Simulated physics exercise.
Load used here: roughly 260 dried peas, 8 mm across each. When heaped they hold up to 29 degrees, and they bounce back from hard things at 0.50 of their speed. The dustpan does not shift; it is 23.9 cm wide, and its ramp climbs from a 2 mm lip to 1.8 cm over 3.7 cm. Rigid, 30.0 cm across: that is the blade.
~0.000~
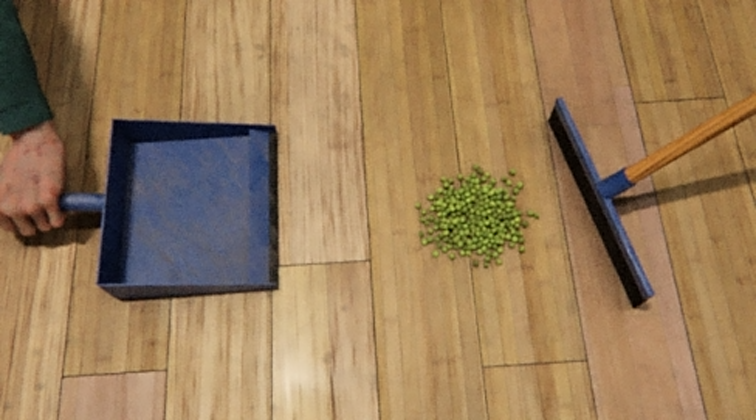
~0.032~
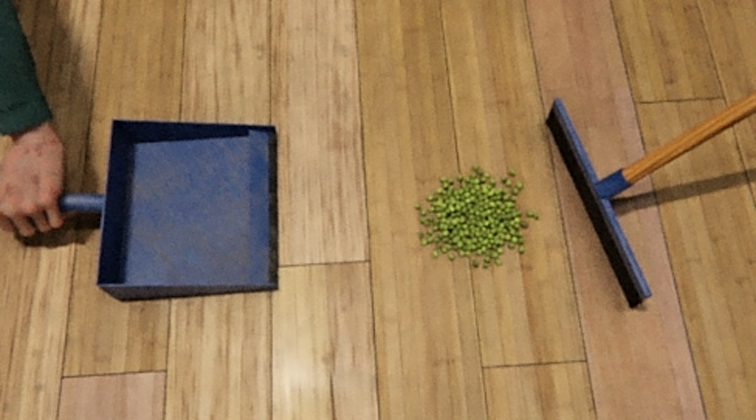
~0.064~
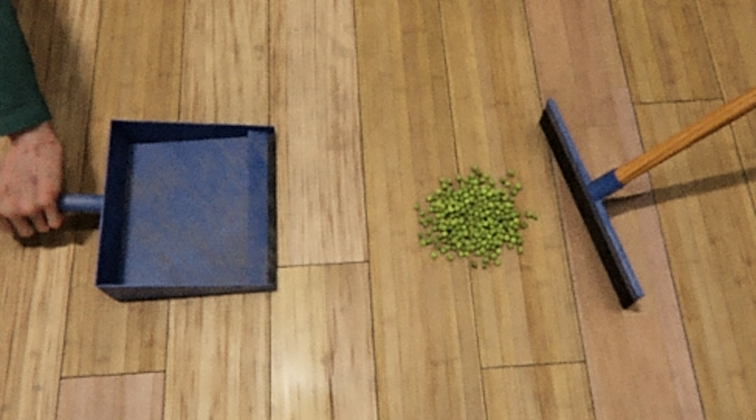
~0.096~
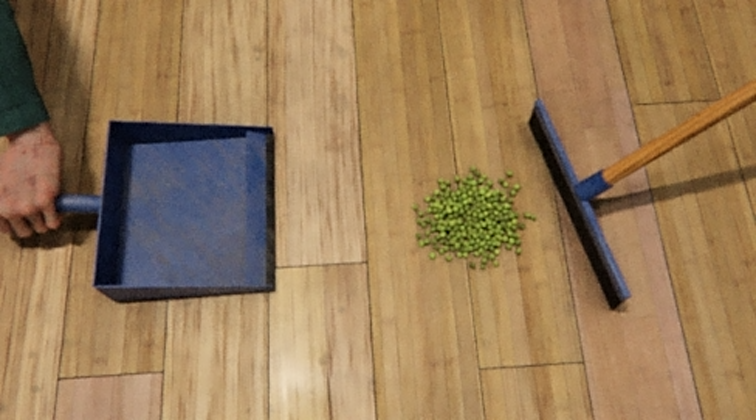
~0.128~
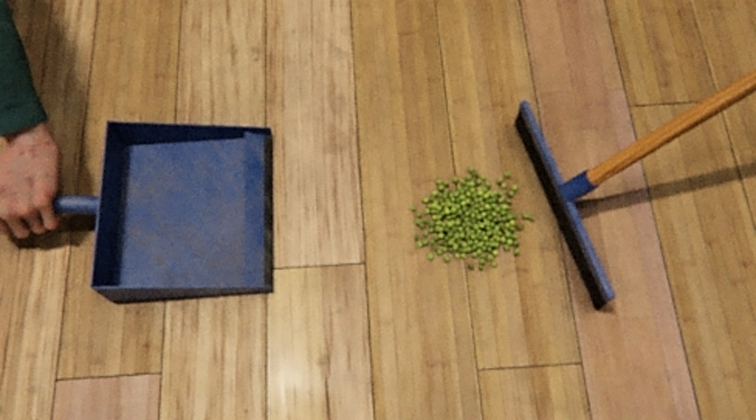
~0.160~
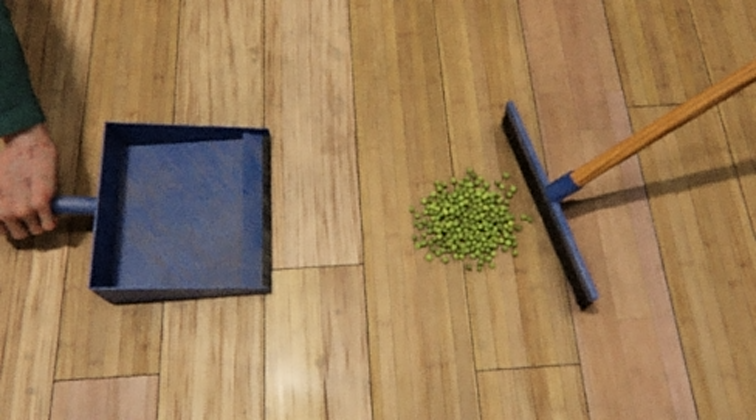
On a wooden plank floor, a hand at the left held a blue dustpan still while a blue broom with a wooden handle slid left, closing most of the gap to a small pile of green peas.
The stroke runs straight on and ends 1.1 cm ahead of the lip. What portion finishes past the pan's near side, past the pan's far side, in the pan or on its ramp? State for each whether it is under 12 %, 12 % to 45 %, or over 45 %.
At the end, near side: A middling share. Far side: A small share. Pan: A small share.
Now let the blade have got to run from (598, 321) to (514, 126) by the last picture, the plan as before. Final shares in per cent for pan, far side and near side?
Pan 10; far 0; near 55.
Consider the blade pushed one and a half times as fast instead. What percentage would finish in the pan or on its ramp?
I'd put it at roughly 20 per cent.
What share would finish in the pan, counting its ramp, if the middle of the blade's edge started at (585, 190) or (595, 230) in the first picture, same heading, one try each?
Estimates: 5 percent and 10 percent.
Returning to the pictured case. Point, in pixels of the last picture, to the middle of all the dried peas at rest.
(282, 242) or so.
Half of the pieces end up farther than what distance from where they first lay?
About 28 cm.
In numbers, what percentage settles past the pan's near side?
Roughly 25 in a hundred come to rest there.
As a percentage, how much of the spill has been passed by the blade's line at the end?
5 %.
After 0.46 s, middle of the blade 22 cm from the lip; 0 % over the lip, far side 0 %, near side 5 %.
After 0.66 s, middle of the blade 11 cm from the lip; 0 % over the lip, far side 0 %, near side 20 %.
After 0.98 s, middle of the blade 5 cm from the lip; 5 % over the lip, far side 0 %, near side 25 %.
At rest (1.6 s), near side 25 %, far side 0 %, pan 5 %, in front of the lip or behind the blade 70 %.
